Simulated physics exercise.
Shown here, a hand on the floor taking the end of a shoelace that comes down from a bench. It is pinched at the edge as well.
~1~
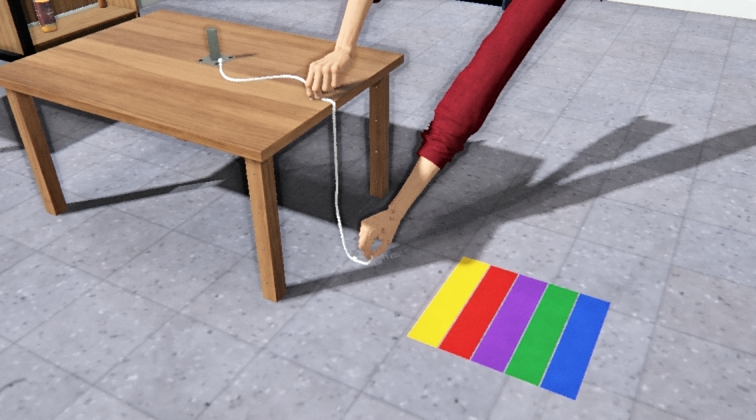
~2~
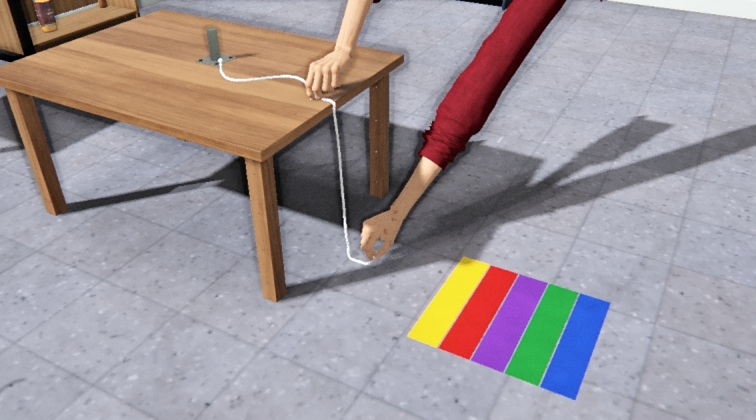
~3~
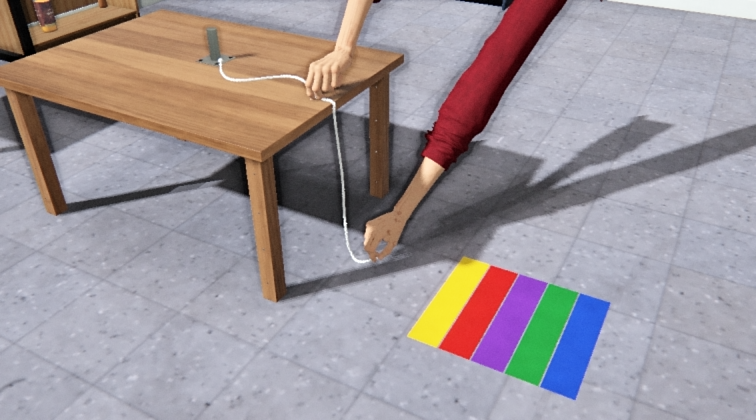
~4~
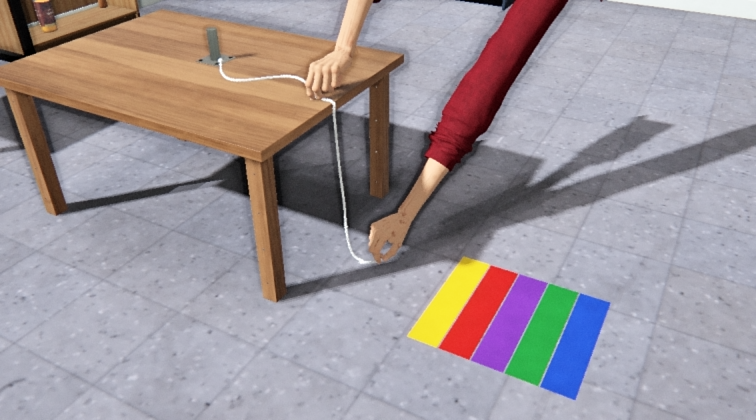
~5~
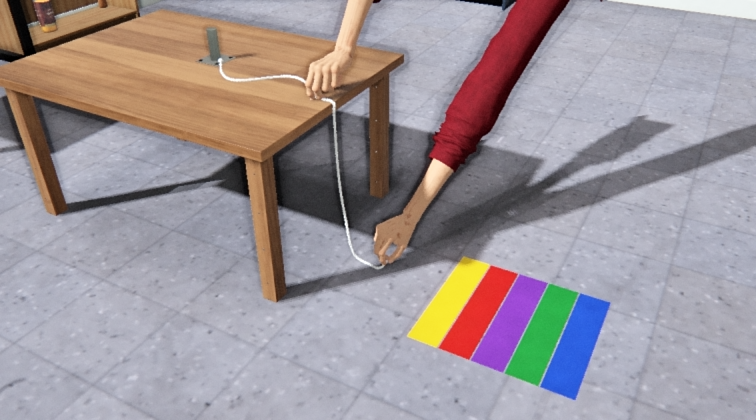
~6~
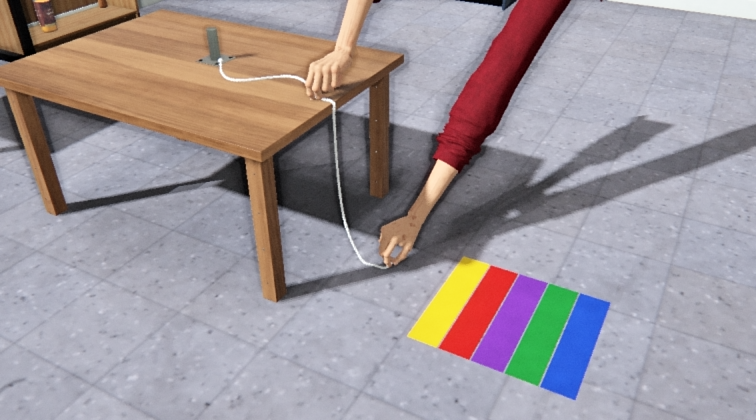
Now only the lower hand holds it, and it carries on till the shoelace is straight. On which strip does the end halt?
The purple one.
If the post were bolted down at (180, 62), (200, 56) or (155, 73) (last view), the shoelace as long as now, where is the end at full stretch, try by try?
Near (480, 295), (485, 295) and (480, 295).
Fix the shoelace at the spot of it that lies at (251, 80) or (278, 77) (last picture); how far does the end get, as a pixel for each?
About (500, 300) and (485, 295).
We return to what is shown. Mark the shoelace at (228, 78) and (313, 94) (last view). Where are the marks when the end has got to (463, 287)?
Near (257, 72) and (339, 109).
Early on, end near (463, 287); over yellow.
Midway, end near (498, 298); over red.
At the end of the slack, end near (518, 305); over purple. It halts on the purple strip.
